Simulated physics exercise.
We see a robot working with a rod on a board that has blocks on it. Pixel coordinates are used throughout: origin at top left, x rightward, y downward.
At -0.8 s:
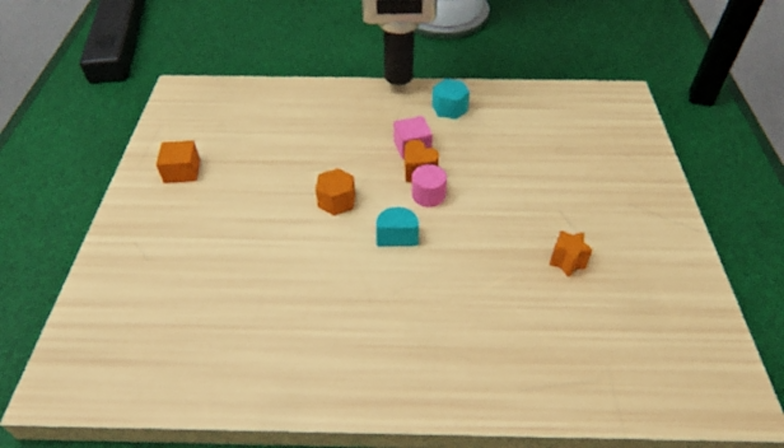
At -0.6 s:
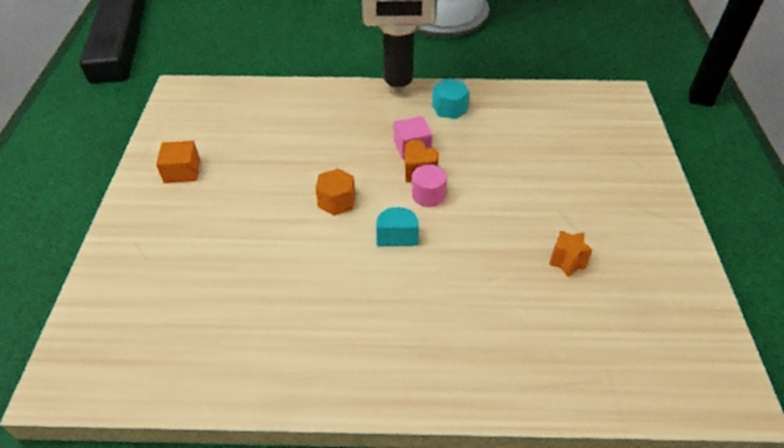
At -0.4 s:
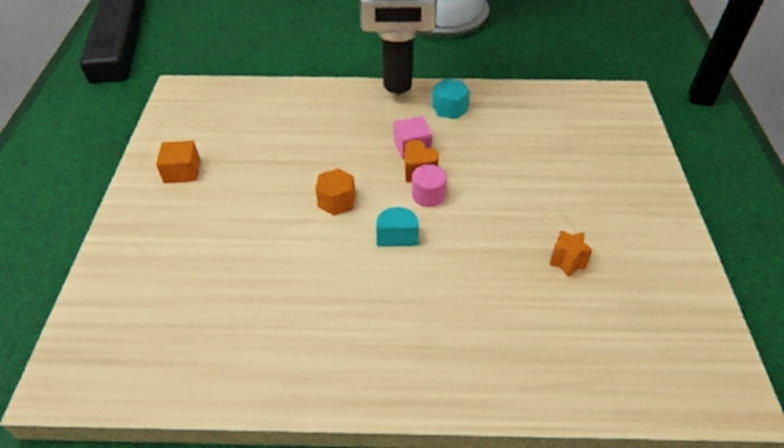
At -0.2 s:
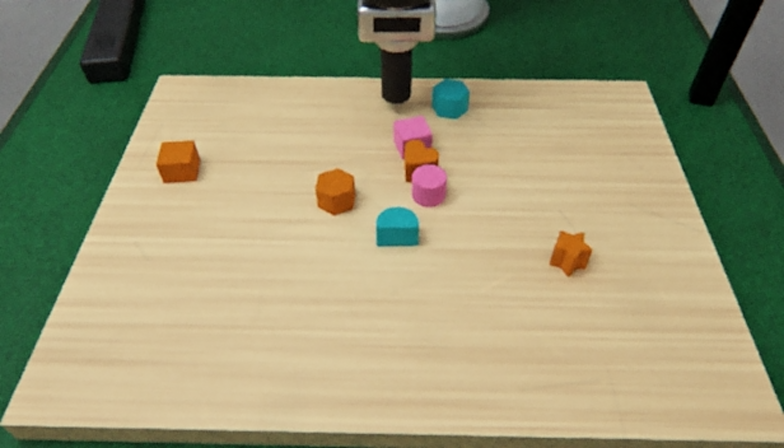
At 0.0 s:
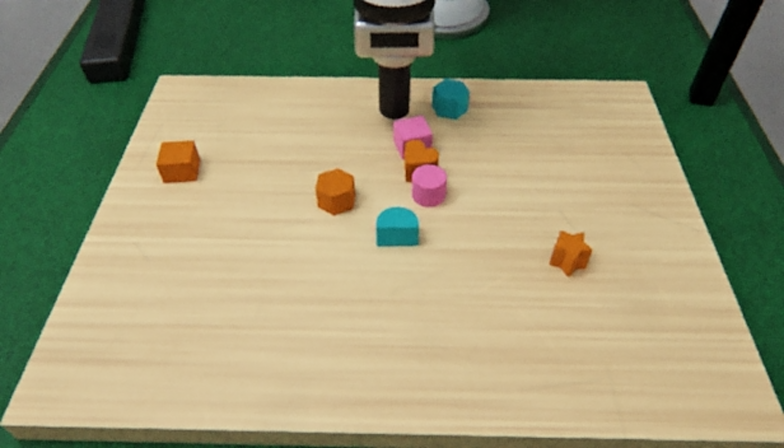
A robot arm slowly moving a dark rod down the board's far edge toward a pink block, the scattered blocks staying still.
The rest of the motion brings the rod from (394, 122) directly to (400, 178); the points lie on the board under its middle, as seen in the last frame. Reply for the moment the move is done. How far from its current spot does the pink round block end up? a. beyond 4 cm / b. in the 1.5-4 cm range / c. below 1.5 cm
My answer is option b.
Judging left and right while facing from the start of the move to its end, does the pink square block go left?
That would be a yes.
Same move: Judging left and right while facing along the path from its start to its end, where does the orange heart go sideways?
Measured against the direction from start to end, the orange heart shifts toward the left-hand side.
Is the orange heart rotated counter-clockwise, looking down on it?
I expect not.
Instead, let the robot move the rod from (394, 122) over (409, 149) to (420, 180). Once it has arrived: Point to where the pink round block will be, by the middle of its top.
In the picture, that point is around (464, 233).
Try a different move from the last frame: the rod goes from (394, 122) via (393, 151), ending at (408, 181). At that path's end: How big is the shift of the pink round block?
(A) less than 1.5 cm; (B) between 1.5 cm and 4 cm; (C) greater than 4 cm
The correct letter is B.
The first path, step by step. Halfway along, rod at (396, 137); pink square block at (421, 144), turned 30° anticlockwise; orange heart at (439, 169); pink round block at (439, 192).
At the end, rod at (400, 166); pink square block at (433, 153), turned 75° anticlockwise; orange heart at (456, 177), turned 30° clockwise; pink round block at (442, 198); turquoise six-sided block unmoved.
